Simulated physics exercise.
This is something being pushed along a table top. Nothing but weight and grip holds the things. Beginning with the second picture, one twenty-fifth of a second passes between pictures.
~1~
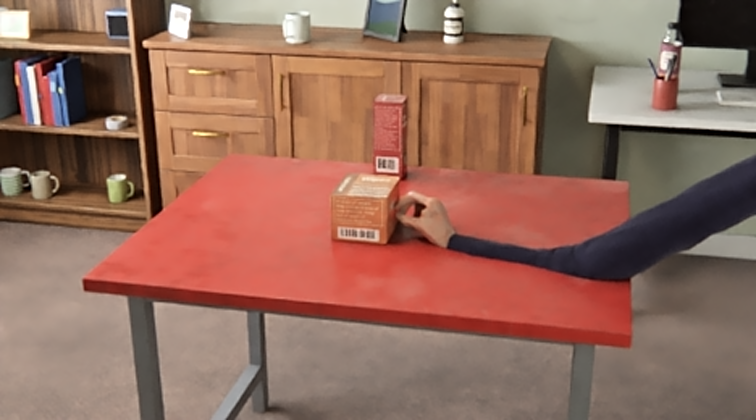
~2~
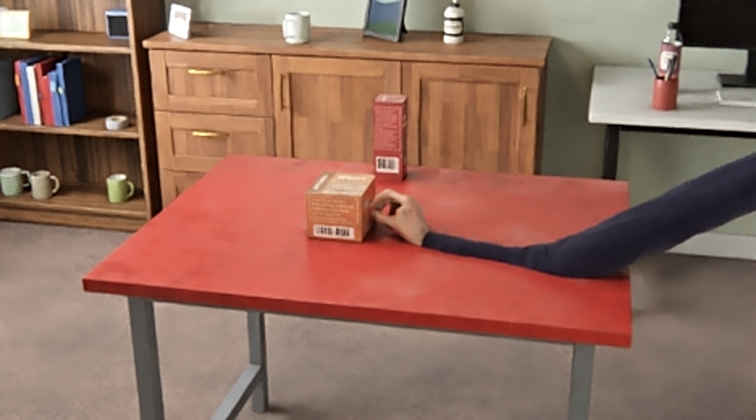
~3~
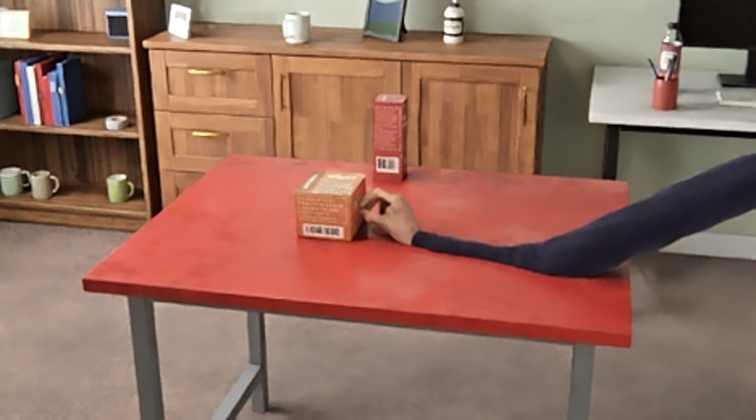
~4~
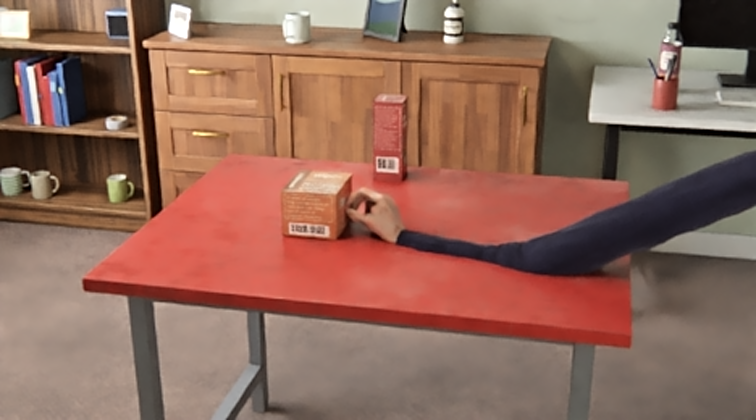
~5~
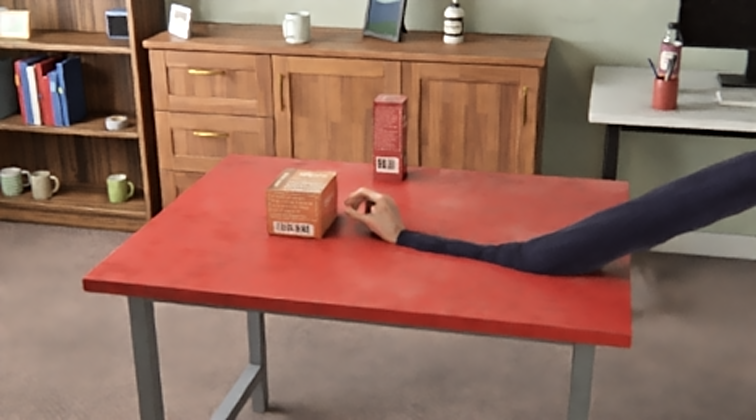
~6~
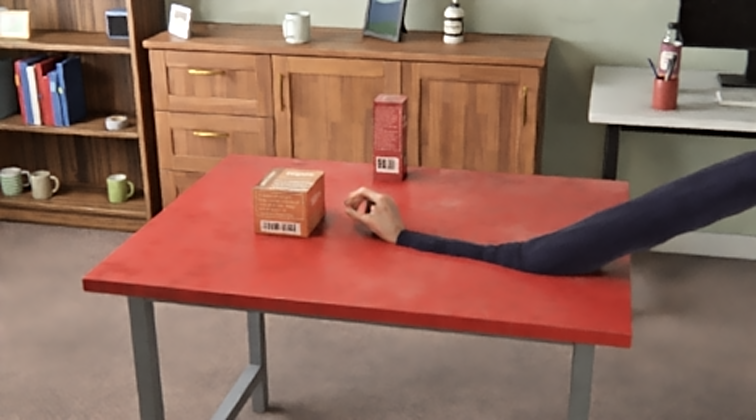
On a red table top, a hand pushes an orange box to the left.
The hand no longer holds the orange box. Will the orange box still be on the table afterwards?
Looks to me like it is still aboard the table.
Then, 0.10 s on from there, orange box shifted about its own width near (266, 200).
Then, 0.20 s on from there, orange box shifted about its own width near (254, 199).
In the end, moved from the start, orange box. At the end, from the last picture's camera, orange box near (253, 199).
